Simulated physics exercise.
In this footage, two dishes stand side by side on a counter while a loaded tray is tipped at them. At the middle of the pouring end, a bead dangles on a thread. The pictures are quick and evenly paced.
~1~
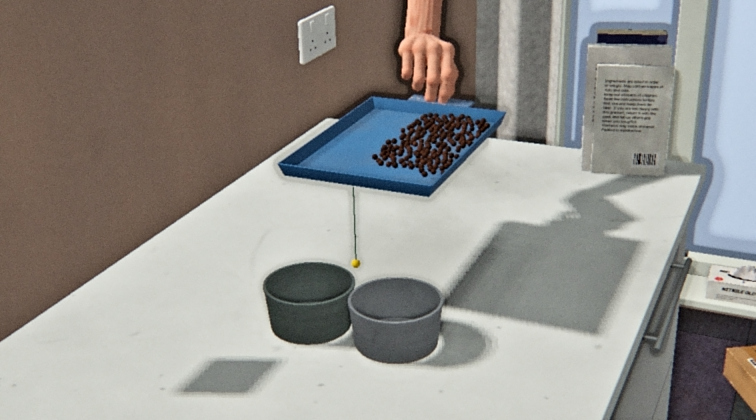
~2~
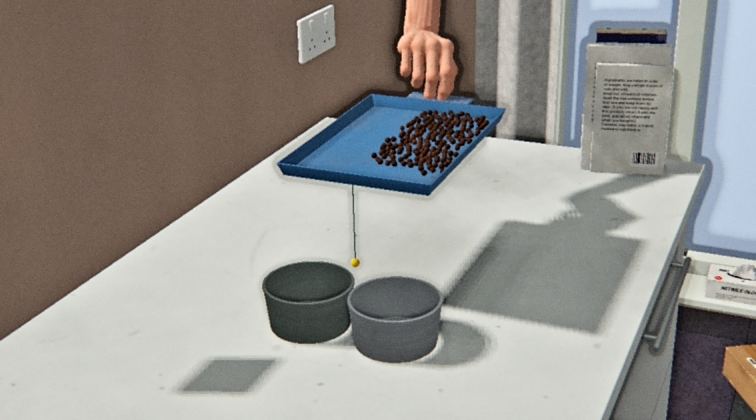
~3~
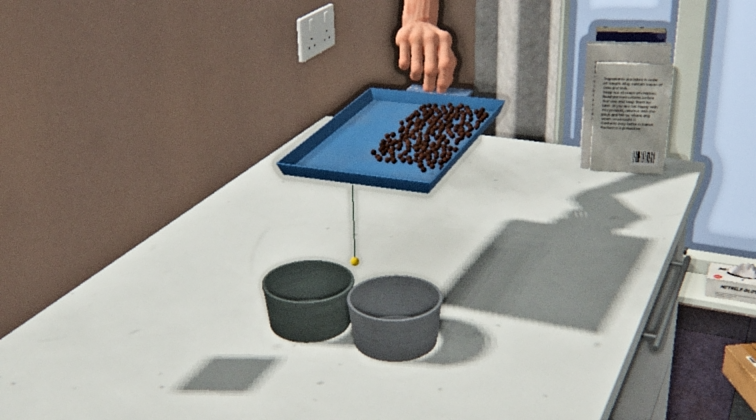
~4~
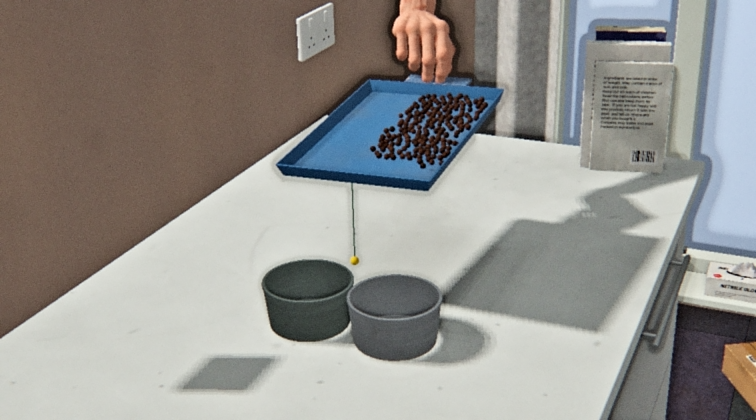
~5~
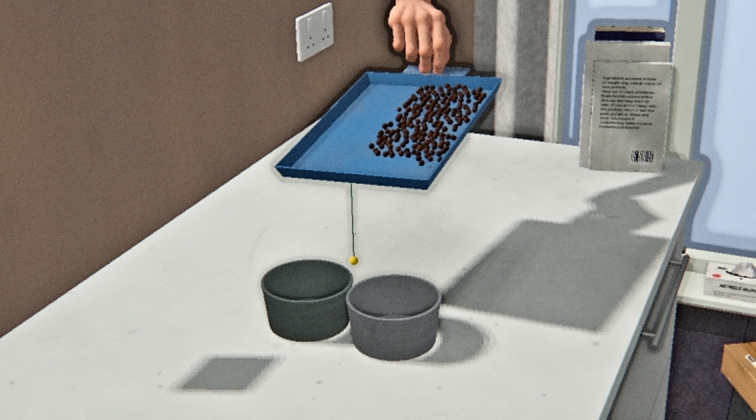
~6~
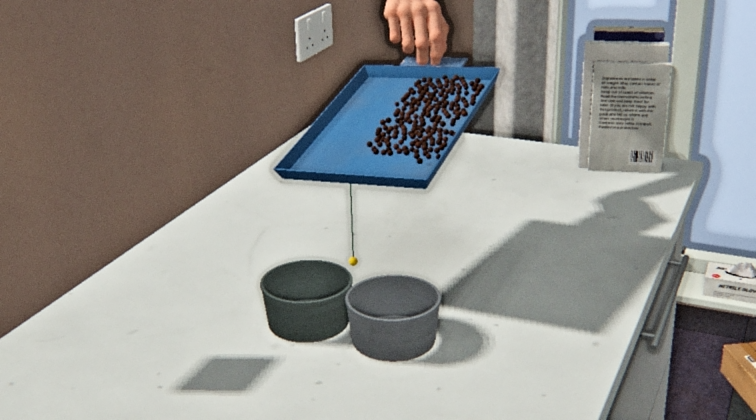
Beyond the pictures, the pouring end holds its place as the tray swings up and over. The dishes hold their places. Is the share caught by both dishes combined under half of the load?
No, it is above half.
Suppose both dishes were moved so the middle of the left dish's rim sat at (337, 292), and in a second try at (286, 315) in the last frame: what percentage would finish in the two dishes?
Around 20 % followed by around 0 %.
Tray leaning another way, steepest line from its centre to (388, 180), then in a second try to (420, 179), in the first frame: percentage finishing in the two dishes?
Case one 90 %; case two 70 %.
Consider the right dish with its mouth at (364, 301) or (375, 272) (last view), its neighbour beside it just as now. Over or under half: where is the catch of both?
At place one the bulk; at place two the bulk.
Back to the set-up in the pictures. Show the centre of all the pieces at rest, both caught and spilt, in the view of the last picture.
I'd place the middle at about (291, 312).
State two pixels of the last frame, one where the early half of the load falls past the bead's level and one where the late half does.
I'd place the first part at (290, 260) and the rest at (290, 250).
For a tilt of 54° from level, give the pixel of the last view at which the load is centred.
(310, 177).
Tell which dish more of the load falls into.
Simple - it is the one placed left.
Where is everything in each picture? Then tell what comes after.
In the first picture, corners of the pouring end (284, 162) and (429, 183), level; middle of the load (434, 141), allspice berries; left dish (289, 320); right dish (378, 338); bead on its thread (356, 264).
In the second picture, corners of the pouring end (283, 162) and (428, 182), level; middle of the load (433, 139).
In the third picture, corners of the pouring end (282, 162) and (428, 180), tipped barely, lowest at the left corner; middle of the load (433, 134).
In the fourth picture, corners of the pouring end (282, 163) and (427, 178), tipped a little, lowest at the left corner; middle of the load (432, 127).
In the fifth picture, corners of the pouring end (280, 165) and (425, 177), tipped a little, lowest at the left corner; middle of the load (430, 121).
In the sixth picture, corners of the pouring end (280, 167) and (424, 176), tipped a little, lowest at the left corner; middle of the load (428, 115); left dish (287, 318); right dish (375, 336).
Just after the last frame, tray tipped steeply; the larger part on the tray; about a tenth in the left dish; about a tenth outside both; about a tenth in the air.
A moment on, tray tipped right over; about a tenth on the tray; roughly half in the left dish; roughly a quarter outside both; roughly a quarter in the air.
Further on, tray tipped past a quarter turn; roughly two thirds in the left dish; roughly a third outside both.
When it is over, tray tipped past a quarter turn; not one in the right dish; roughly two thirds in the left dish; roughly a third outside both.
